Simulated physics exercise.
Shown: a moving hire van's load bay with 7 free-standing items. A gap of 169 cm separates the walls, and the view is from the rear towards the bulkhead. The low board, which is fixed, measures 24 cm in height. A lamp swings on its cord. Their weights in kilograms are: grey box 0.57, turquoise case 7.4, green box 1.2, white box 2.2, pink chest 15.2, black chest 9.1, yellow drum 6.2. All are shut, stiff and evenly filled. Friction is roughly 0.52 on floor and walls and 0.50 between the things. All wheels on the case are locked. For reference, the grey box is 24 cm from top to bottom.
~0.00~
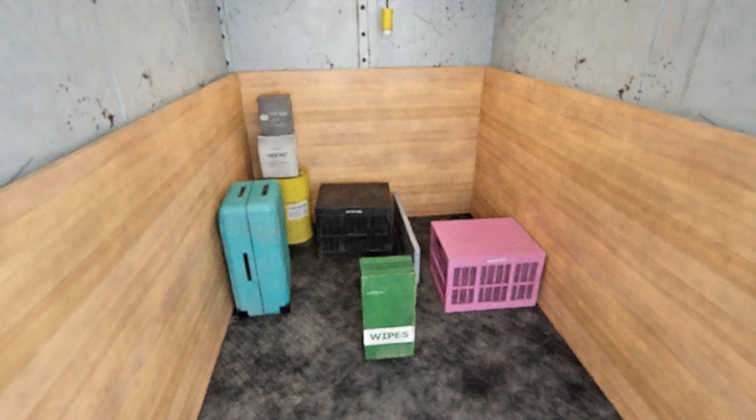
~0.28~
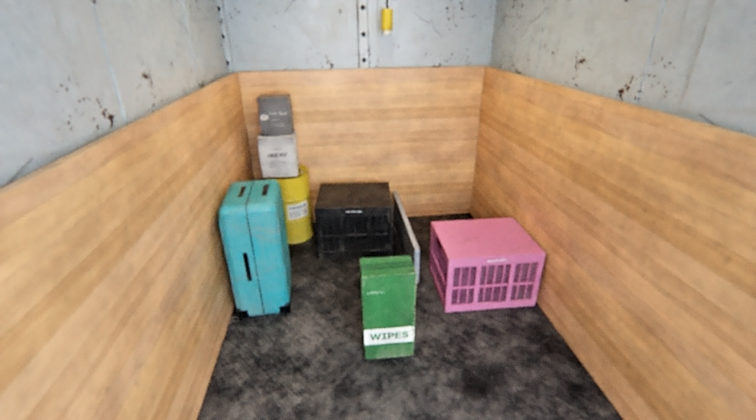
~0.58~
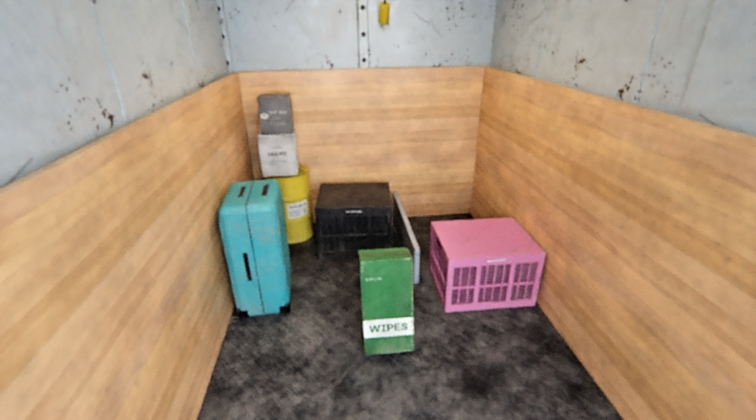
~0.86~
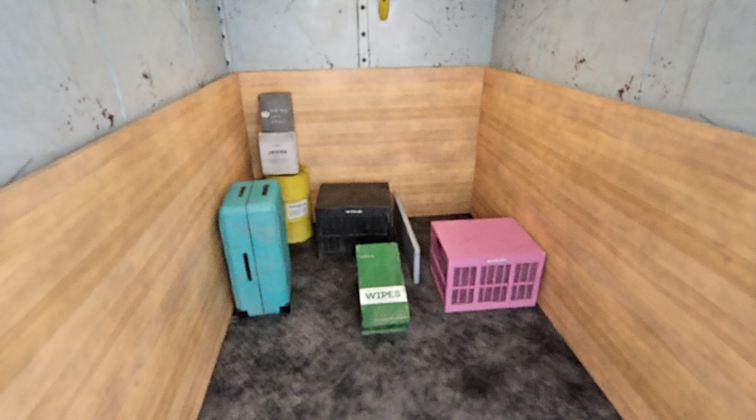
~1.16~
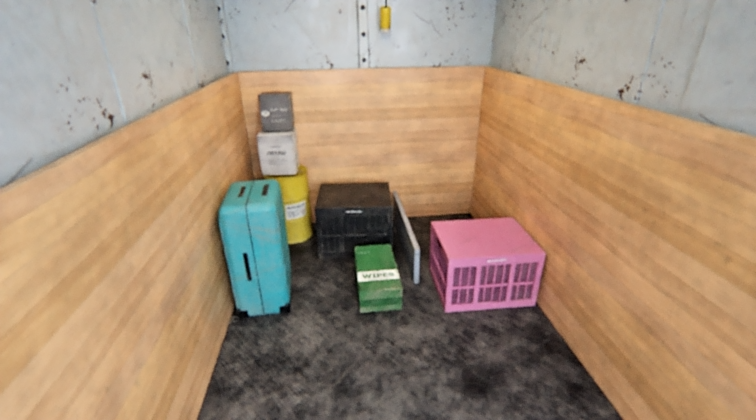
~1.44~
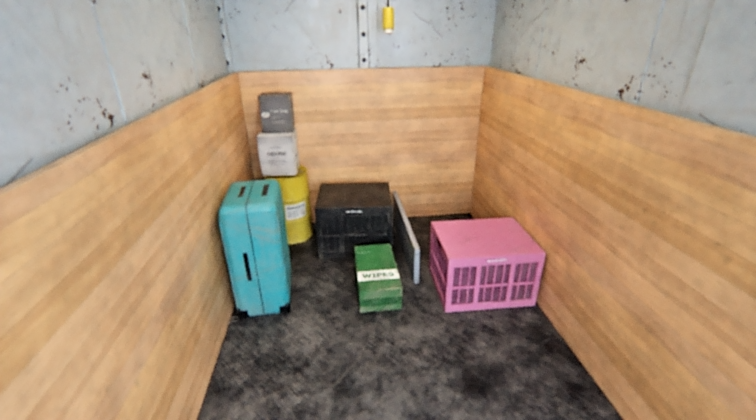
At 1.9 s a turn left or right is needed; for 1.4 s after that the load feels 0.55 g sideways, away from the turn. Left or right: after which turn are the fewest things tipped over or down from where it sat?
After the right turn.
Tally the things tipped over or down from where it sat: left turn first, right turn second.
Turning left 4, turning right 1.
Turning left. At 2.54 s, force 0.55 g right; grey box leaning 14° near (311, 109); turquoise case leaning 19° near (281, 241); green box on its side.
After 2.84 s, force 0.55 g right; grey box now down from where it sat; turquoise case leaning 73° near (349, 251); green box on its side.
After 3.34 s, steady run; white box now down from where it sat; turquoise case leaning 70° near (352, 251); green box on its side.
At rest (6.3 s), down from where it sat, grey box and white box; tipped over in the back, turquoise case and green box; the other 3 in place, give or take 15 cm. In the last view, grey box near (454, 208), turquoise case near (352, 251).
Turning right instead, green box tipped over or down from where it sat, 1 of 7 in all.
